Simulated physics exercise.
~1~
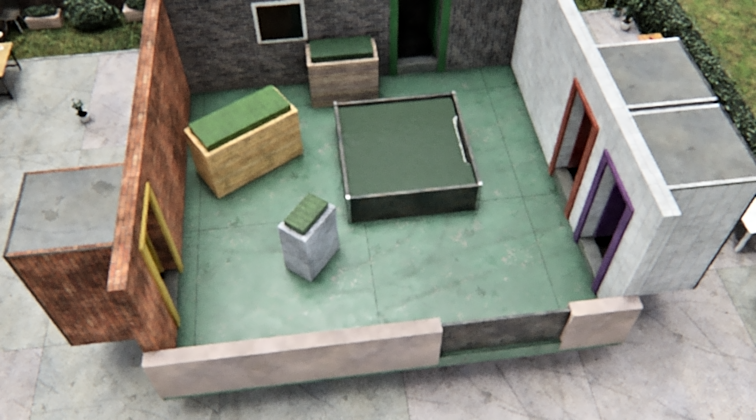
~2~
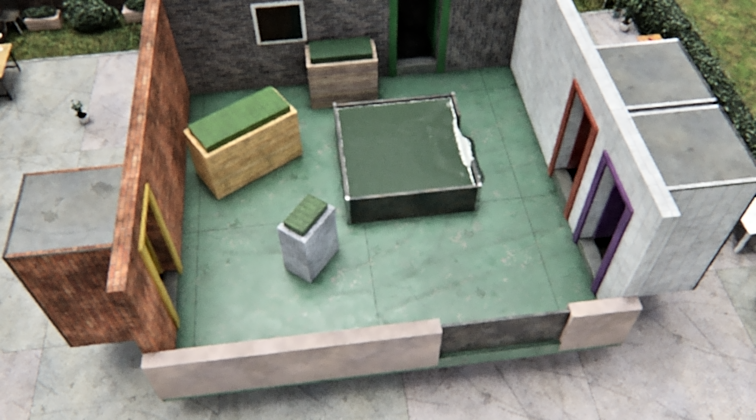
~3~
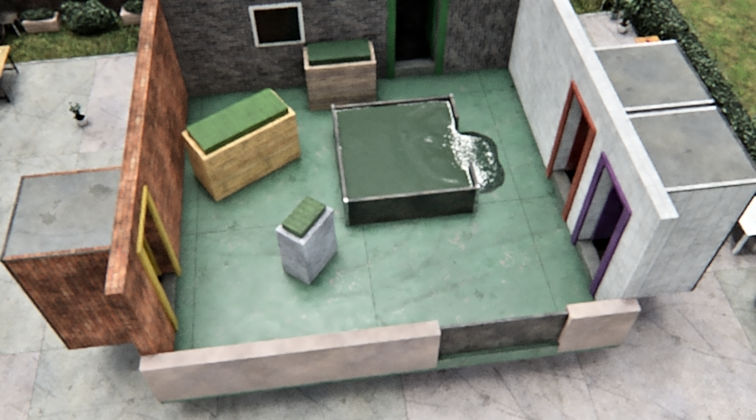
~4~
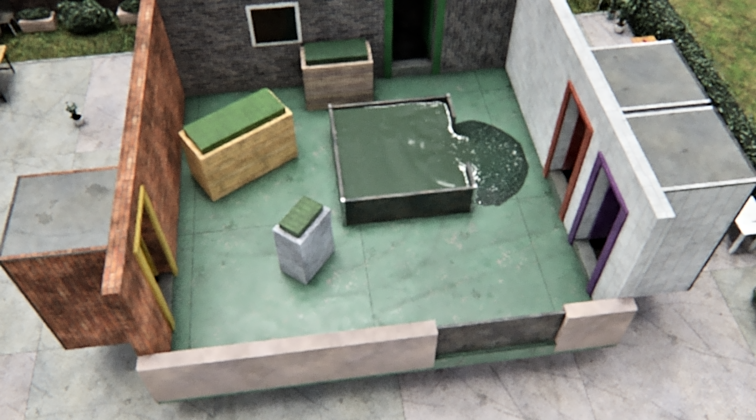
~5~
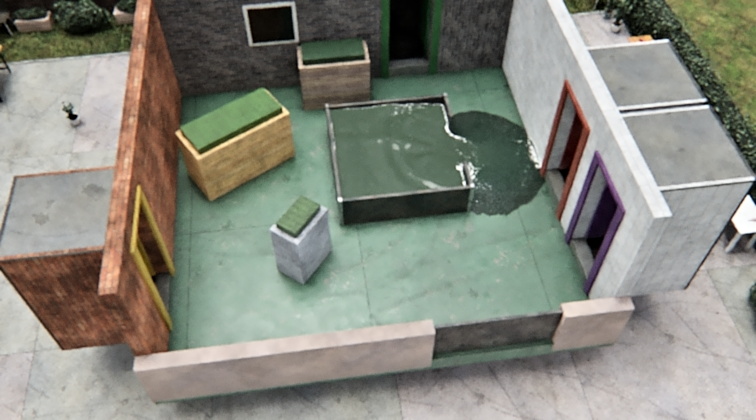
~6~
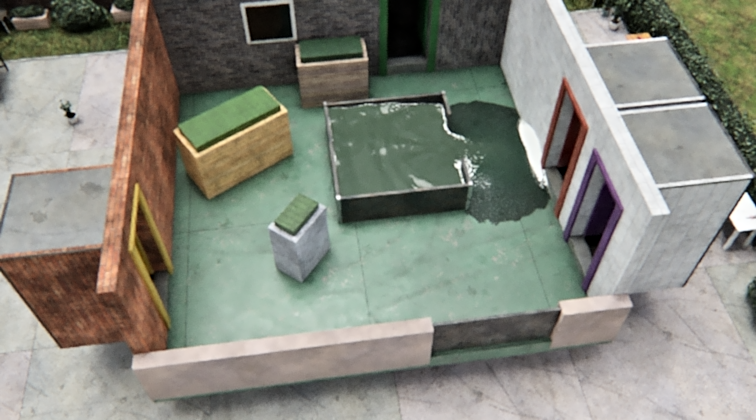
In a walled yard with a green floor, the right side of a square water tank burst open, and water poured out and spread across the paving to the red door.
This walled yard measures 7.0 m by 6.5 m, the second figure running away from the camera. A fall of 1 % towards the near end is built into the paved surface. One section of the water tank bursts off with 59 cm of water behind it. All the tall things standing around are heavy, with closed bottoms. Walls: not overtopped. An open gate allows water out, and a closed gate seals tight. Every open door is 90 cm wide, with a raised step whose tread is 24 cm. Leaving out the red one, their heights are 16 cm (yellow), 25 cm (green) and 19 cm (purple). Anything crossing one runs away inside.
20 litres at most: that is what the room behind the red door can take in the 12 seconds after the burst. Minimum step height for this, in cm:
24 cm, roughly.
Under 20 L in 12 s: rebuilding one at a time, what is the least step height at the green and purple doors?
You'd want some 11.0 cm at green and some 6.0 cm at purple.
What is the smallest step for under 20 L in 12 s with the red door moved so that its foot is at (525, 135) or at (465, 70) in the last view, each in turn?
About 33 cm, then about 21 cm.
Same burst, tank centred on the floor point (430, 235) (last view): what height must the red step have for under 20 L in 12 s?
Roughly 34 centimetres.
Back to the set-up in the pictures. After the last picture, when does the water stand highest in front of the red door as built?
Roughly 1.0 s.
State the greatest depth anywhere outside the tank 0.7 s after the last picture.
I'd estimate roughly 40 cm.
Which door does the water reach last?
The yellow one.
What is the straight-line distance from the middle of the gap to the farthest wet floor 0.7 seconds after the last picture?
Roughly 3.0 m from the gap.
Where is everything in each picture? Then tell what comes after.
In the first picture, the water tank at (404, 145) is whole and still, 59 cm deep; the red door at (571, 158) is dry.
In the second picture, water pours out at (462, 155) and has run 0.2 m, to (479, 181); about 5 cm deep outside, 59 cm at the back.
In the third picture, the front is at (500, 173), 0.7 m from the gap at (460, 158); 0.8 m2 of floor is wet, 59 cm left at the back.
In the fourth picture, the front is at (524, 170), 1.3 m from the gap at (457, 157); 2.0 m2 of floor is wet, 59 cm left at the back.
In the fifth picture, the gap is at (454, 156), the front 1.6 m out at (543, 176); the back of the water tank holds 59 cm.
In the sixth picture, water pours out at (453, 154) and has run 1.7 m, to (518, 113); about 6 cm deep outside, 58 cm at the back; water is at the red door at (560, 157).
Then, 0.7 s after the last picture water covers 10 % of the floor, deepest (40 cm) near (527, 154); 28 cm at the red door, 1 litre in over its 24 cm step.
Then, 2.3 s after the last picture water covers 35 % of the floor, deepest (32 cm) near (496, 70); 22 cm at the red door, 16 litres in over its 24 cm step.
Then, 11.3 s after the last picture water covers 95 % of the floor, deepest (14 cm) near (579, 324); 8 cm at the red door, 18 litres in over its 24 cm step.
At the red door as built, the water peaked near 29 cm, 0.9 s after the last picture.
Run again over the same 12 s with other heights there, 39 litres in over 20.5 cm, 7 litres over 27.5 cm. The limit of 20 litres is kept from about 24 cm up.
